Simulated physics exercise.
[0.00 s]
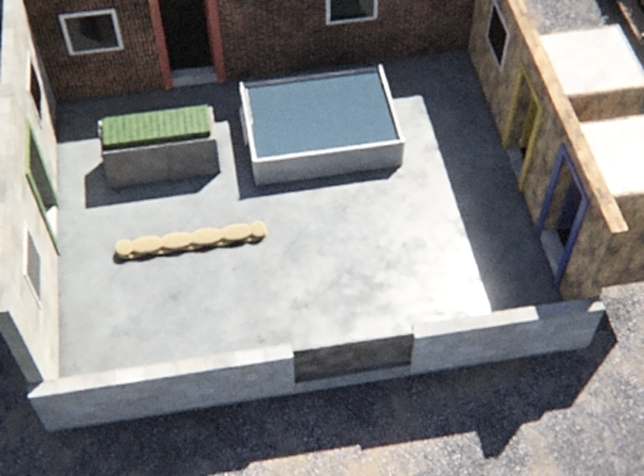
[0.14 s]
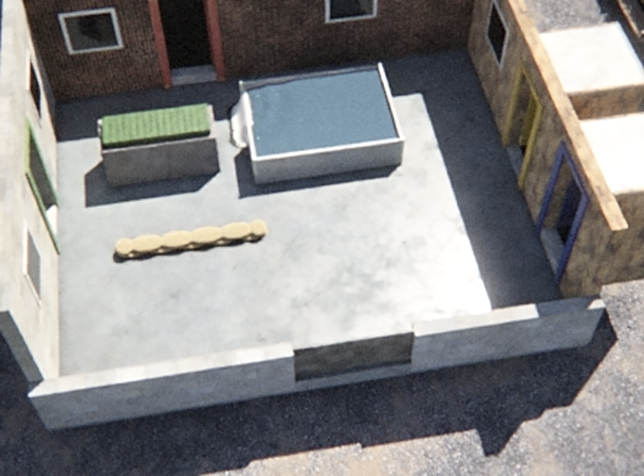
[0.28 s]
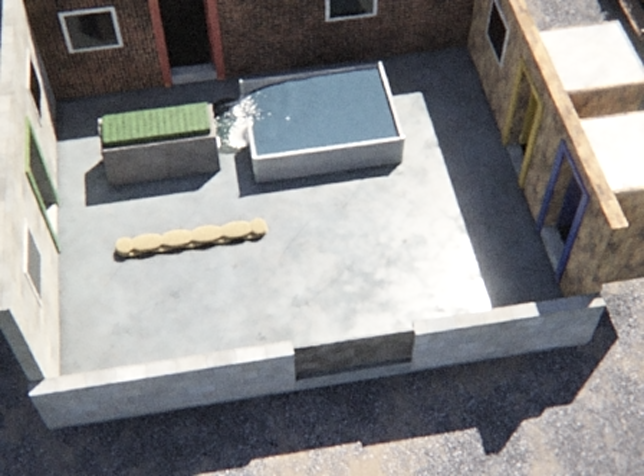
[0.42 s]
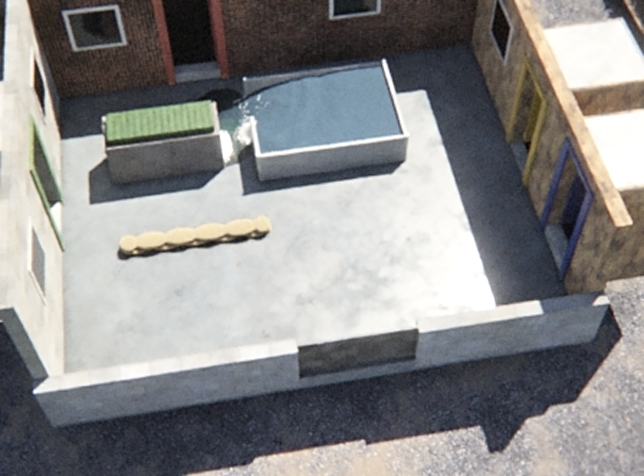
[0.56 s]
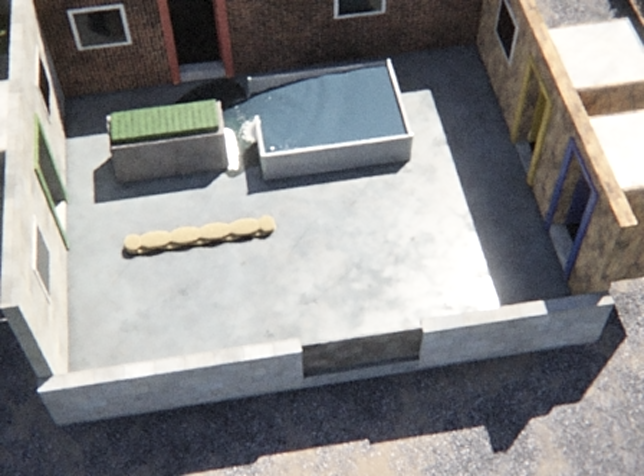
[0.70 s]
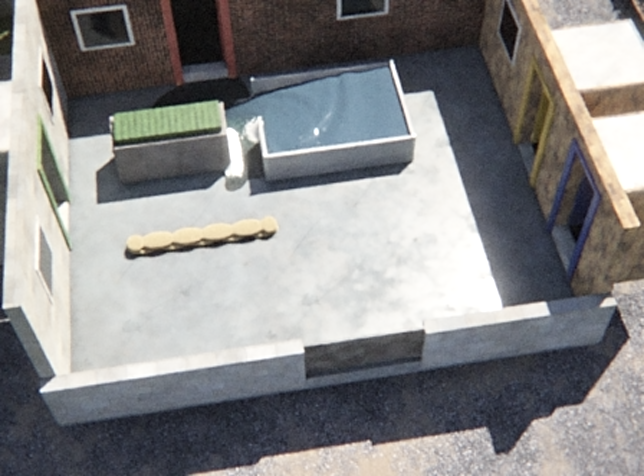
A walled back court with a pale hard floor is seen from high above. A green-topped block stands left of a white-walled tank of blue water, with a red-edged doorway behind, a row of tan sandbags in front, and yellow and blue doorways at right. Water pours from the tank's left end, splashes beside the block and spreads darkly behind it to the red doorway, while the camera drifts slightly left.
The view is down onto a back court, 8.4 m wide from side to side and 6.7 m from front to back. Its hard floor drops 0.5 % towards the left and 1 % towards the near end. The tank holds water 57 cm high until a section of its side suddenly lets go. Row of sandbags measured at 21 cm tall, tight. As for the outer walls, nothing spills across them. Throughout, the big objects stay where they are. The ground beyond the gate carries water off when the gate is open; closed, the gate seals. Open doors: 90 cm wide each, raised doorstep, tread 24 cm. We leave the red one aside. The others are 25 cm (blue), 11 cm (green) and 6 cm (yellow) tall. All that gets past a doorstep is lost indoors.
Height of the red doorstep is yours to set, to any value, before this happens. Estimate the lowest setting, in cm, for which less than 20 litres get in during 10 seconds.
Around 13 cm.
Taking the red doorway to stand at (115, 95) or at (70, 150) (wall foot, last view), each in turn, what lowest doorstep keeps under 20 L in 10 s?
Roughly 24 cm for the first and 26 cm for the second.
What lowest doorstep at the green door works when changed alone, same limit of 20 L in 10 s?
About 5.5 cm at green.
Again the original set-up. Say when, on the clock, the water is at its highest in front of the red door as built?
The level tops out near 1.4 seconds.
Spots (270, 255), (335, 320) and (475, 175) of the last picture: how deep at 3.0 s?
That's 0, 0 and 0 cm, in the order given.
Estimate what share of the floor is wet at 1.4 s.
Some 15 per cent of it.
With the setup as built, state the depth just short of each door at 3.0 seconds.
Centimetres: Blue = 0, green = 6, red = 13, yellow = 0.
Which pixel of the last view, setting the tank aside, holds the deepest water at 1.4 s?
(246, 115).
After 1.4 s water covers 15 % of the floor, deepest (32 cm) near (246, 115); 17 cm at the red door, 0 litres in over its 22 cm doorstep.
After 3.0 s water covers 25 % of the floor, deepest (38 cm) near (114, 106); 13 cm at the red door, 0 litres in over its 22 cm doorstep.
After 10.0 s water covers 80 % of the floor, deepest (16 cm) near (72, 402); 12 cm at the red door, 0 litres in over its 22 cm doorstep.
At the red door as built, the water arrived by 0.7 s and peaked near 17 cm at 1.4 s.
Run again over the same 10 s with other heights there, 33 litres in over 11.5 cm, 6 litres over 15.5 cm. The limit of 20 litres is kept from about 13 cm up.
